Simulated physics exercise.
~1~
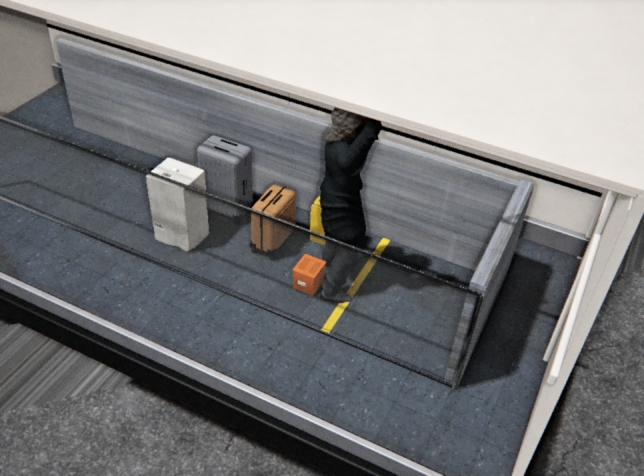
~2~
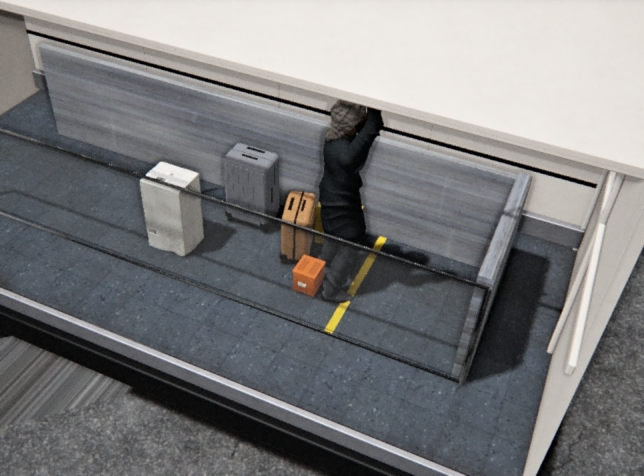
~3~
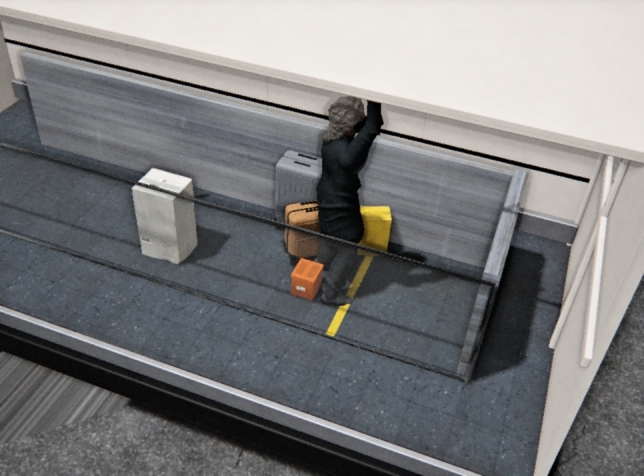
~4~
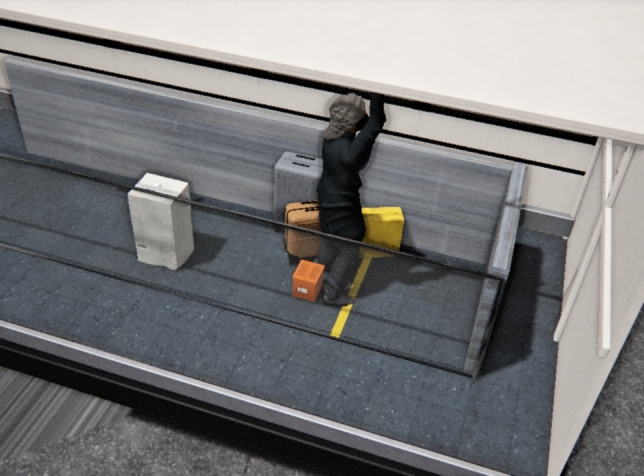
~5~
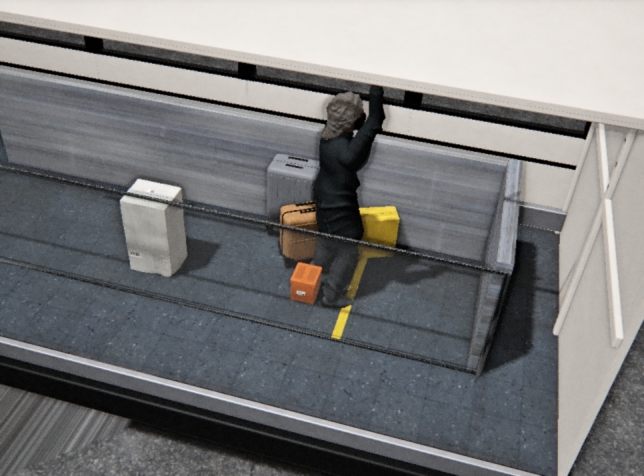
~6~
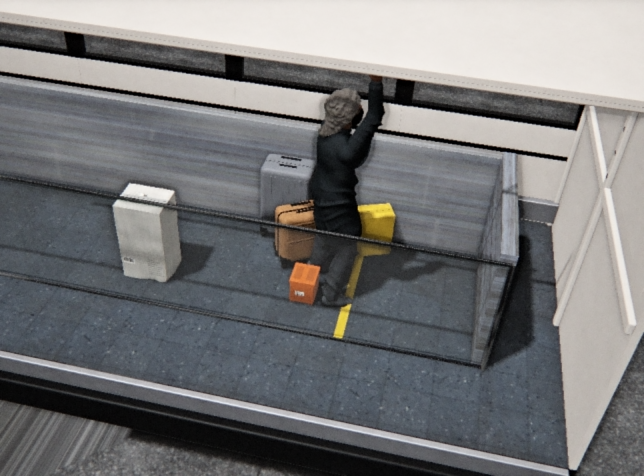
In a bus luggage bay, two cases and a yellow carton slide right beside a traveller, then stop.
